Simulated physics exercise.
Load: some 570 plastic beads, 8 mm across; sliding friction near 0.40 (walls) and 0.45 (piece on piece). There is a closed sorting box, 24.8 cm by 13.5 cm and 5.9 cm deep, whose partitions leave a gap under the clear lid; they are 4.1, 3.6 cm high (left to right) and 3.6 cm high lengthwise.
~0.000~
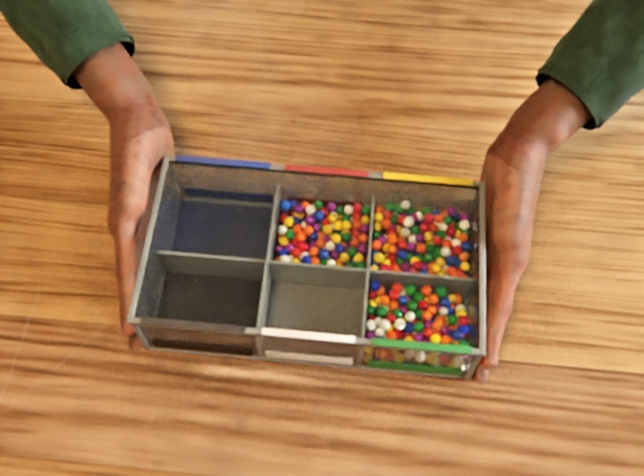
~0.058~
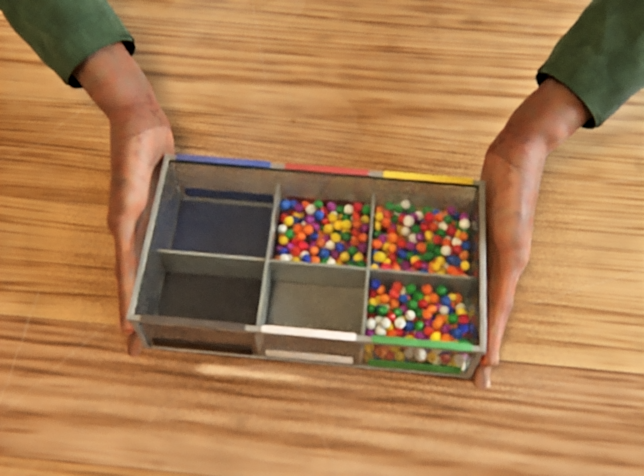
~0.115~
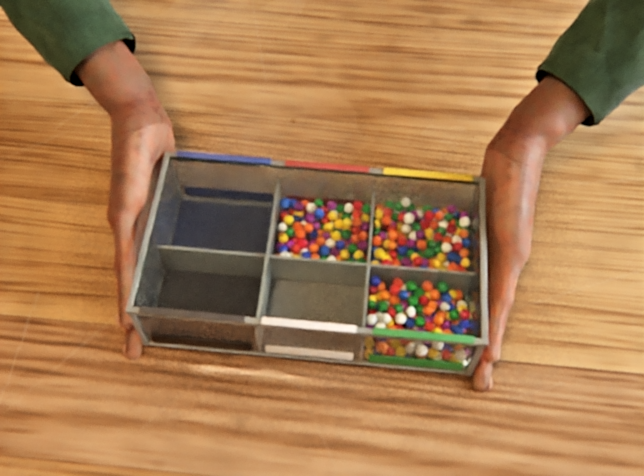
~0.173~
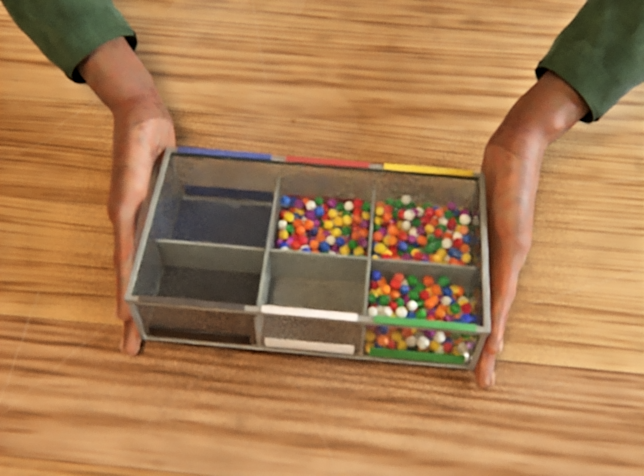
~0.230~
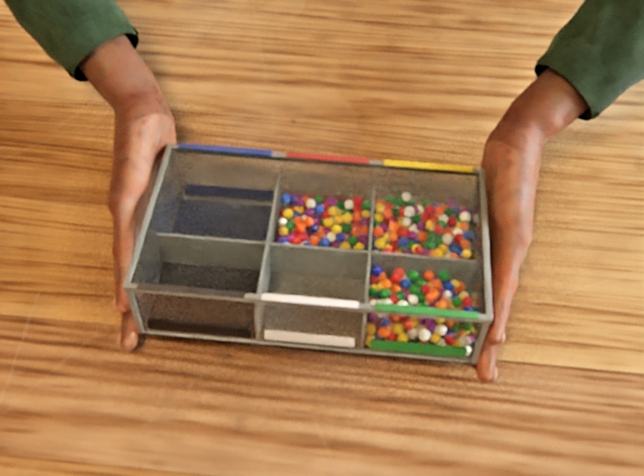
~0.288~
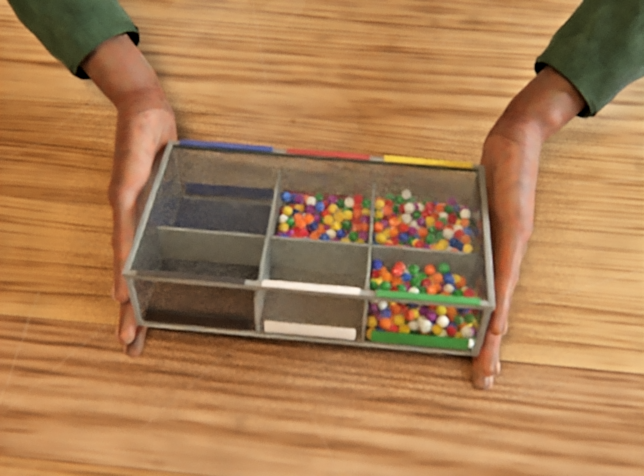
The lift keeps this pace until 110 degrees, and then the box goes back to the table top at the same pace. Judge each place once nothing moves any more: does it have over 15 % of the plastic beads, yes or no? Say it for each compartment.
Red: Yes, blue: No, green: No, yellow: Yes, white: No, black: No.
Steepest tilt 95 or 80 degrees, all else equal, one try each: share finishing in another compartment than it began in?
First try: Around 20 %; second try: Around 5 %.
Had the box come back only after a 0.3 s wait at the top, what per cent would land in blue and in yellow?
Blue 0; yellow 65.
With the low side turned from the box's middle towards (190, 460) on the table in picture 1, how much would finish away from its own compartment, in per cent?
Around 70 percent of them.
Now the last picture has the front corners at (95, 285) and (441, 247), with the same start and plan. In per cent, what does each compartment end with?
In per cent, the final split is red 50, blue 30, green 0, yellow 15, white 0, black 5.
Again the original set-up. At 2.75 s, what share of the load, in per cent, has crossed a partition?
Approx. 30 in a hundred.
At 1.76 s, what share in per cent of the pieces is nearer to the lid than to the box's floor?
Around 50 %.
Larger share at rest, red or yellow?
The yellow one.
After 1.76 s, tilt 110 degrees; red 30 %, green 10 %, yellow 60 %.
Then, at 2.75 s, tilt 50 degrees; red 35 %, yellow 65 %.
Then, at 3.72 s, tilt 0 degrees; red 35 %, yellow 65 %.
In the end, at 4.3 s, red 35 %, blue 0 %, green 0 %, yellow 65 %, white 0 %, black 0 %.
